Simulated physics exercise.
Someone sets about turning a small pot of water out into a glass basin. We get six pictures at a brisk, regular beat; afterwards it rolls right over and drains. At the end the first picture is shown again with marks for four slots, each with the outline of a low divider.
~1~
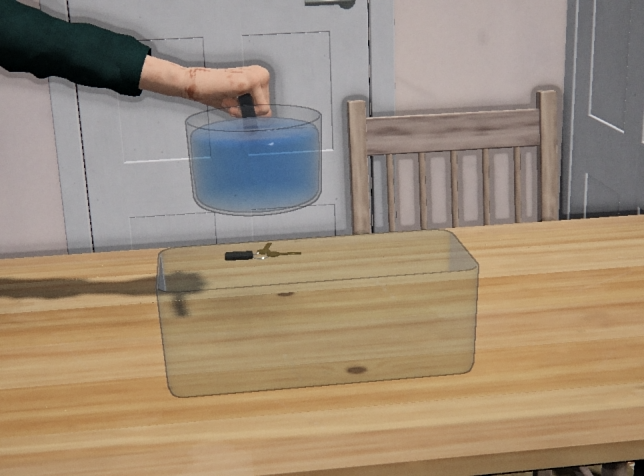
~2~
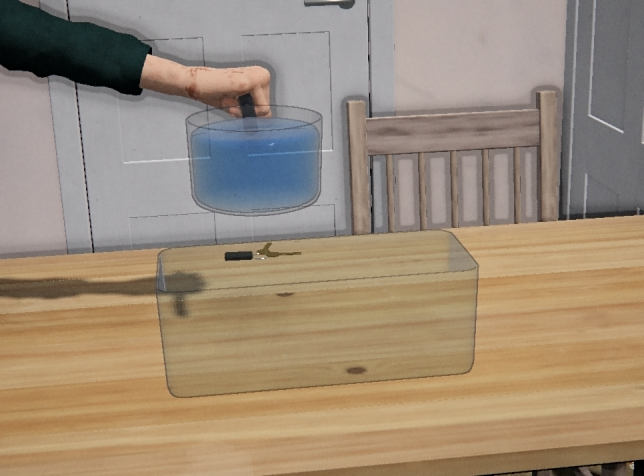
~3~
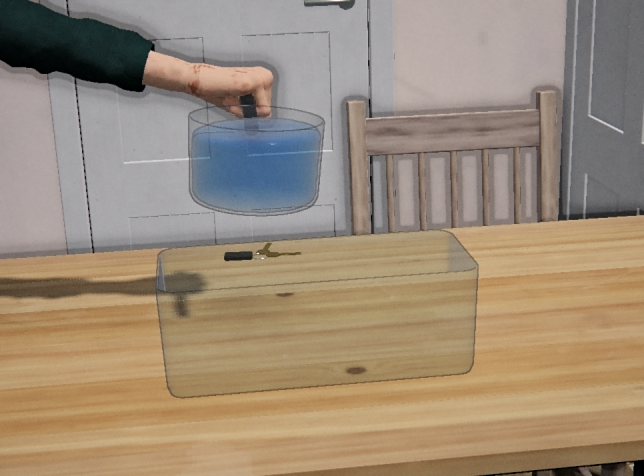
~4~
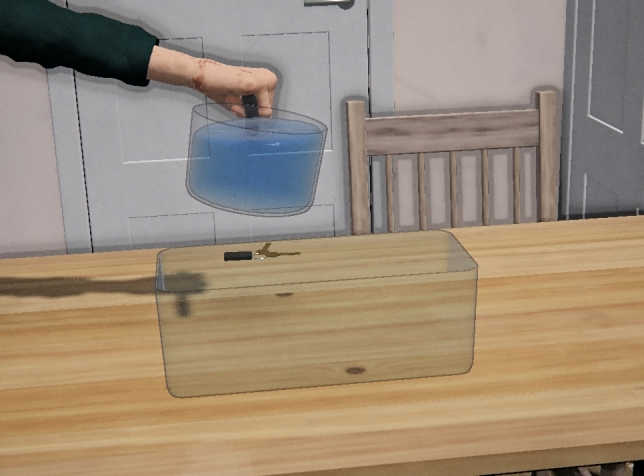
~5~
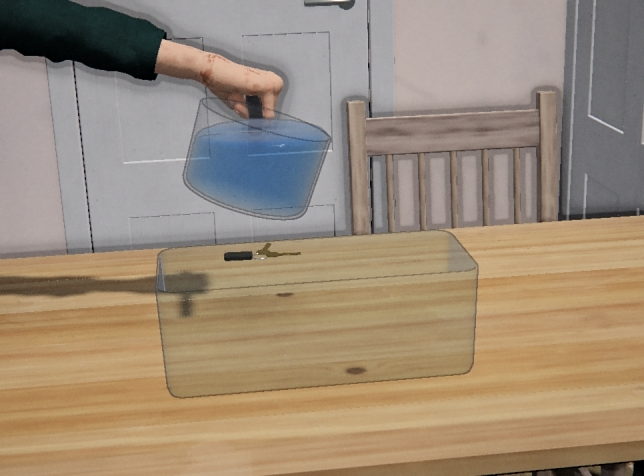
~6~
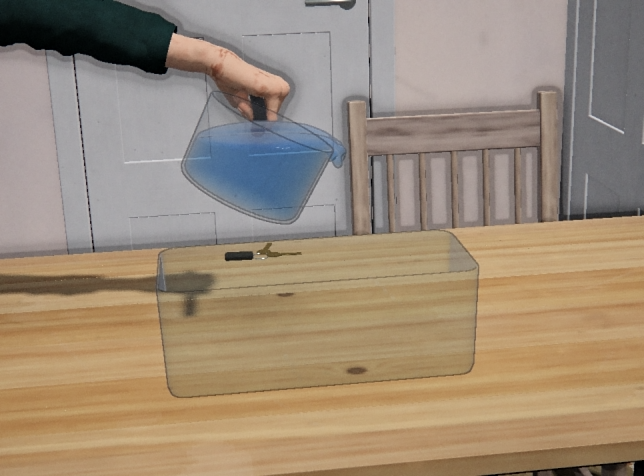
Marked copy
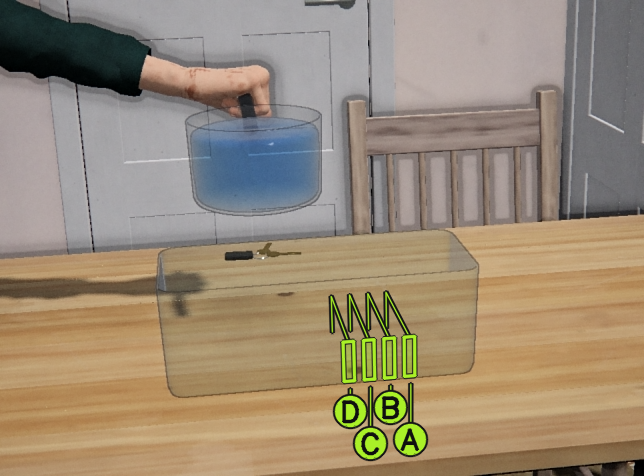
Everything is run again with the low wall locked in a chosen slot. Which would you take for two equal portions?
Take B.
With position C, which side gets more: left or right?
The right one.
On the marked copy, A at (410, 383); B at (390, 385); C at (370, 387); D at (350, 389).
Choosing A, about 64 % ends left of the wall and 35 % right of it.
Choosing B, about 46 % ends left of the wall and 53 % right of it.
Choosing C, about 28 % ends left of the wall and 71 % right of it.
Choosing D, about 14 % ends left of the wall and 85 % right of it.
